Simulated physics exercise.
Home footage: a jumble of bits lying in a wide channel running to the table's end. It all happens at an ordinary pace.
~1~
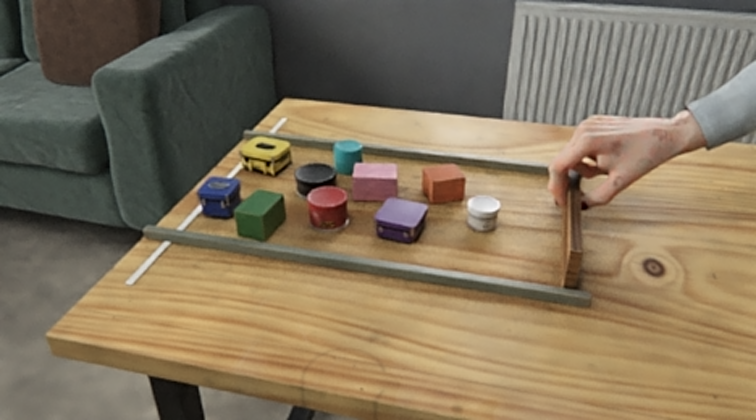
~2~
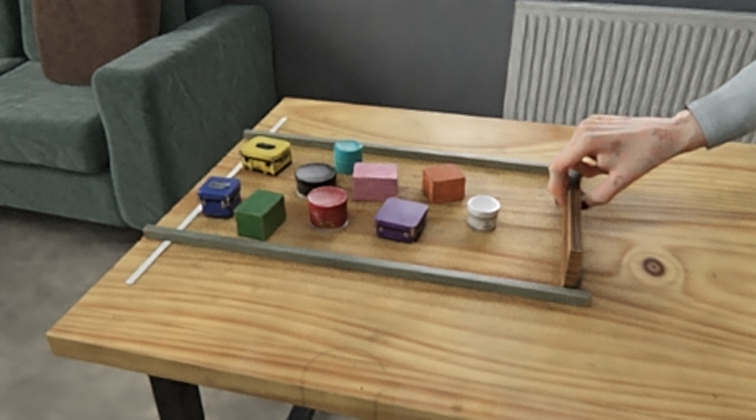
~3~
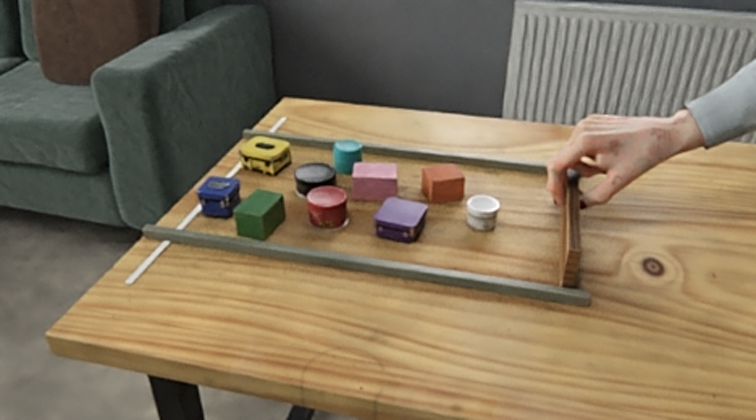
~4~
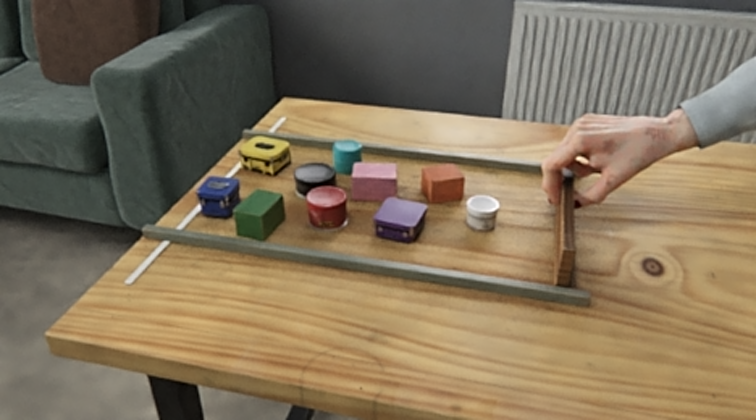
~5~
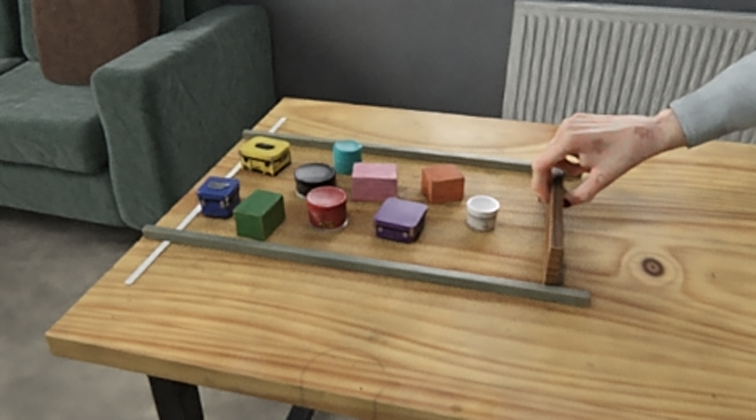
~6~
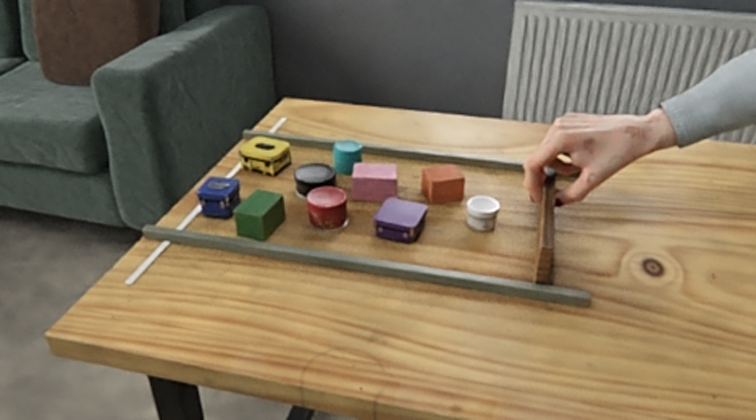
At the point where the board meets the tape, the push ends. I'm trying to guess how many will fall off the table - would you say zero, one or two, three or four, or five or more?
I expect five or more pieces to come off the table.
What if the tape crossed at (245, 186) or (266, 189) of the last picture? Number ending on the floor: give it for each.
In order, 4 and 2.
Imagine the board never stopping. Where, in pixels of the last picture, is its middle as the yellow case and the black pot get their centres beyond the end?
First it's close to (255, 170), next close to (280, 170).
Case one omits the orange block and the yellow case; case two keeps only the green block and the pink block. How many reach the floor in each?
First try: 3 fallen; other try: 4.
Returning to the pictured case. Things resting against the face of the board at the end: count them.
Result: 5 in all.
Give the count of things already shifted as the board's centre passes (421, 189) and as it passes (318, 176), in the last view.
Counts: 4, 9.
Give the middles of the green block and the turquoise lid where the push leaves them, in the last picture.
Going in order, first (160, 211) and next (240, 139).
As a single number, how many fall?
Exactly 5.
A little later, none off yet; blue case at rest near (220, 198); yellow case at rest near (266, 156); green block at rest near (261, 215).
Next, none off yet; blue case shifted a little near (203, 197); yellow case at rest near (266, 156); green block shifted about its own width near (225, 215).
When it is over, the number that fall off is five or more; down, pink block, red tin, black pot, yellow case and blue case.
